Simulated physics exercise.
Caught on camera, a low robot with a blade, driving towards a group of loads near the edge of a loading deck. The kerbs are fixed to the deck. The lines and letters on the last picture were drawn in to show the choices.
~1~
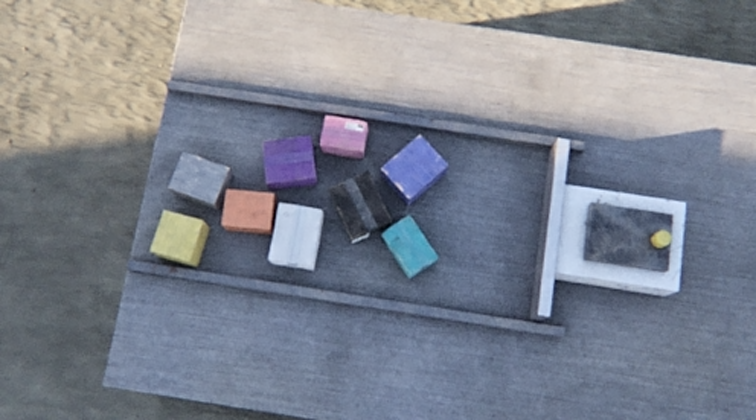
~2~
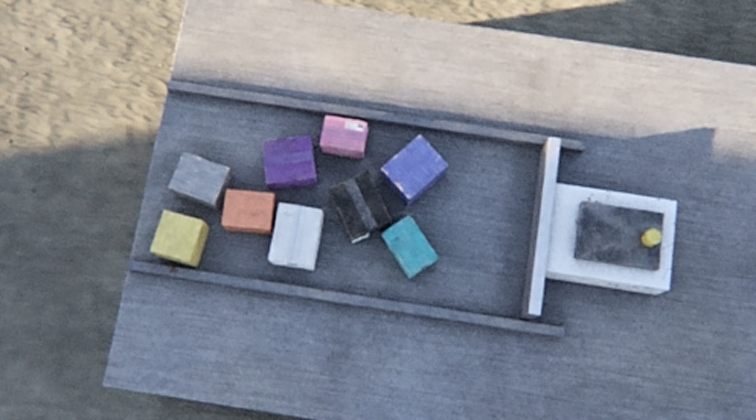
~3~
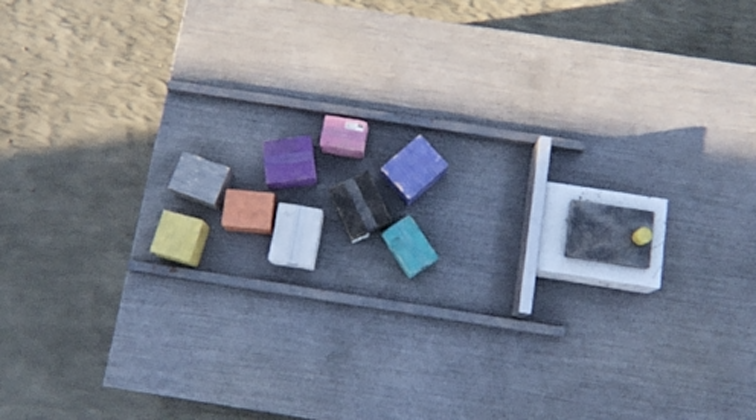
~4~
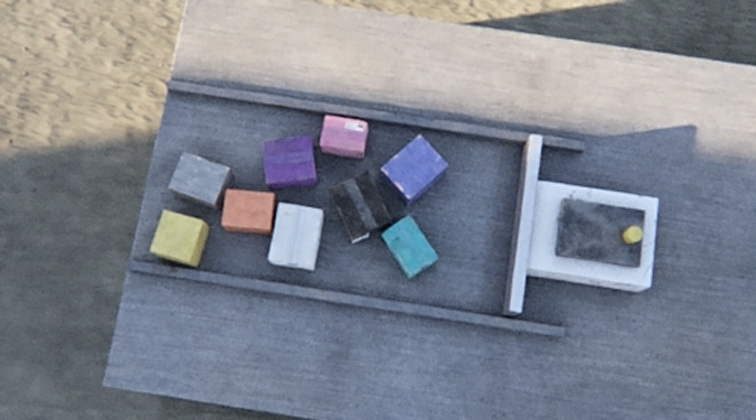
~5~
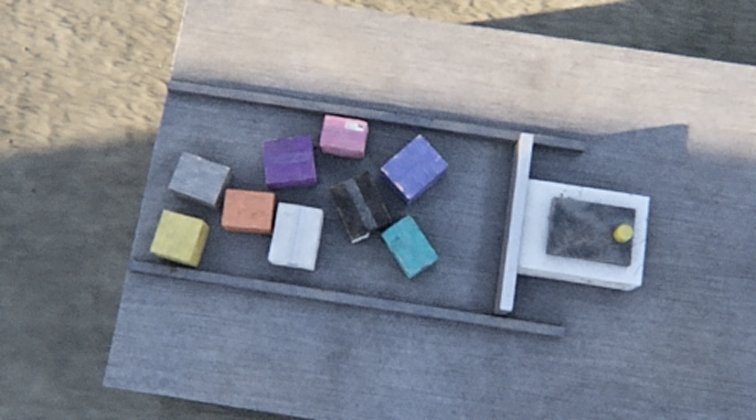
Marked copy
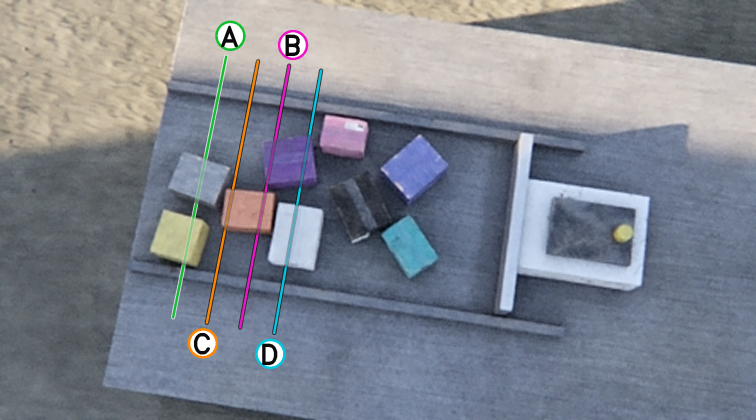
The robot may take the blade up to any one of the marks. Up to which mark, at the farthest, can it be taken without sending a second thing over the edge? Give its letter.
At B, and not beyond.
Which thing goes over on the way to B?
It is the grey crate.
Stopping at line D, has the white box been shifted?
Yes.
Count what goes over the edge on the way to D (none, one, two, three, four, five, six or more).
The count is none.
On the marked copy, A at (200, 183); B at (265, 193); C at (233, 188); D at (298, 198).
With B. Early on, robot (492, 216); blue crate (391, 170); turquoise box (385, 240).
Further on, robot (401, 202); yellow crate (172, 241); grey crate (190, 175).
At the end, robot (331, 192); grey crate over the edge; yellow crate (142, 239); one fallen.
As for the rest, A drops seven; C drops four; D is within the limit but short.
